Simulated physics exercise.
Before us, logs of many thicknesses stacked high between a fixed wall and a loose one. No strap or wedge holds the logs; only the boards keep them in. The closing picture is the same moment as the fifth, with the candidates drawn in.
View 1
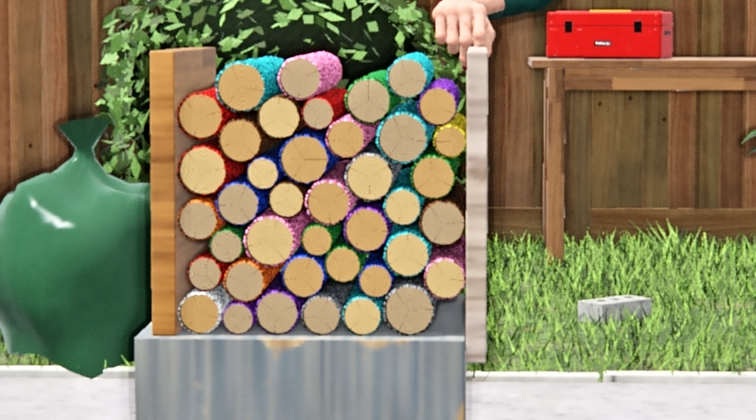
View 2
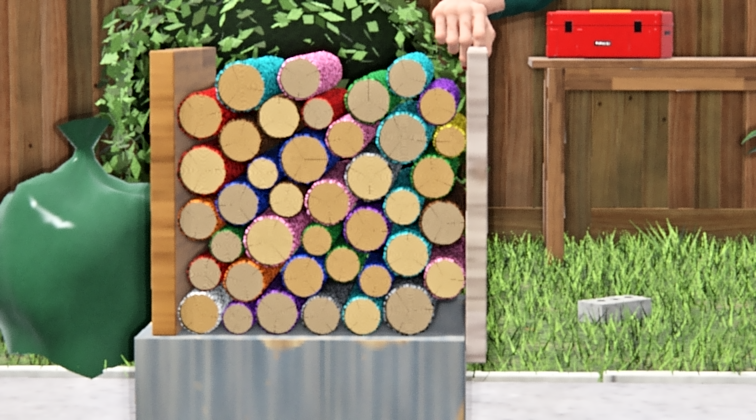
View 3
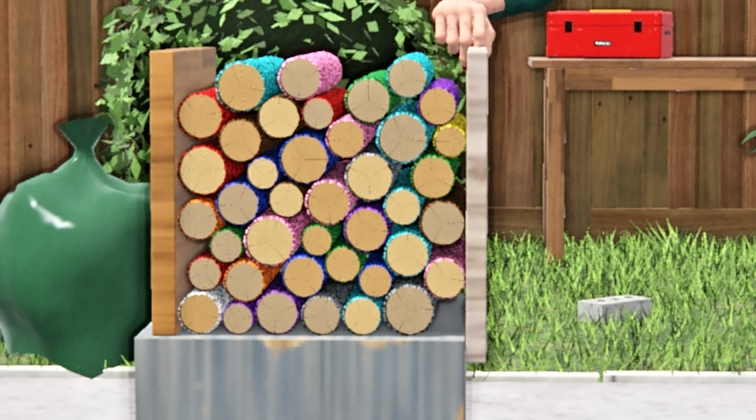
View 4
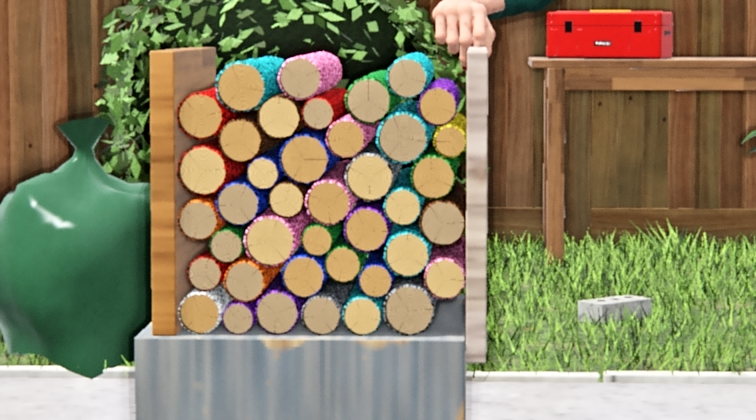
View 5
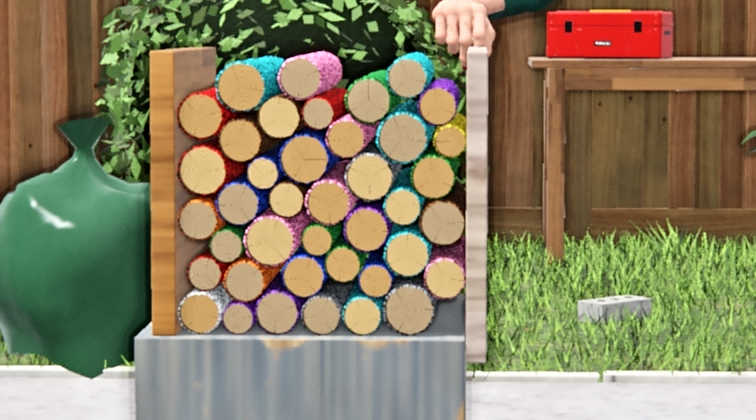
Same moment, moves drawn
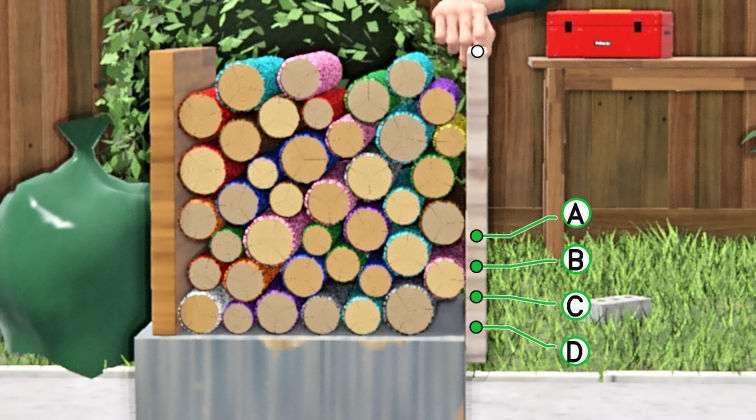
In a fenced yard, a hand rests on a board beside stacked logs, and nothing moves.
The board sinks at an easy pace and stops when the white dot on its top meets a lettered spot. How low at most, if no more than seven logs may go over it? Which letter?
The answer is mark A.
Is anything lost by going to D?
Yes, at D.
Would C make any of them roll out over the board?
Yes.
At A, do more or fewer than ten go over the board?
Fewer than ten.
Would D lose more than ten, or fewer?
More than ten.
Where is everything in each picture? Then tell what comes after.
In the first frame, a log (346, 139); a log (318, 114); side board (476, 191).
In the second frame, side board (476, 191); a log (200, 313).
In the third frame, a log (408, 311); a log (407, 255).
In the fourth frame, a log (226, 246); a log (198, 220).
In the fifth frame, a log (202, 171); a log (346, 139); a log (318, 114).
On the copy, A at (476, 236); B at (476, 267); C at (476, 297); D at (476, 327); the white dot at (477, 51).
On A. First, top of the board (467, 133).
Then, top of the board (466, 226).
Finally, top of the board (466, 235), five out over the board.
By contrast, B more than seven out over the board; C more than seven out over the board; D more than seven out over the board.
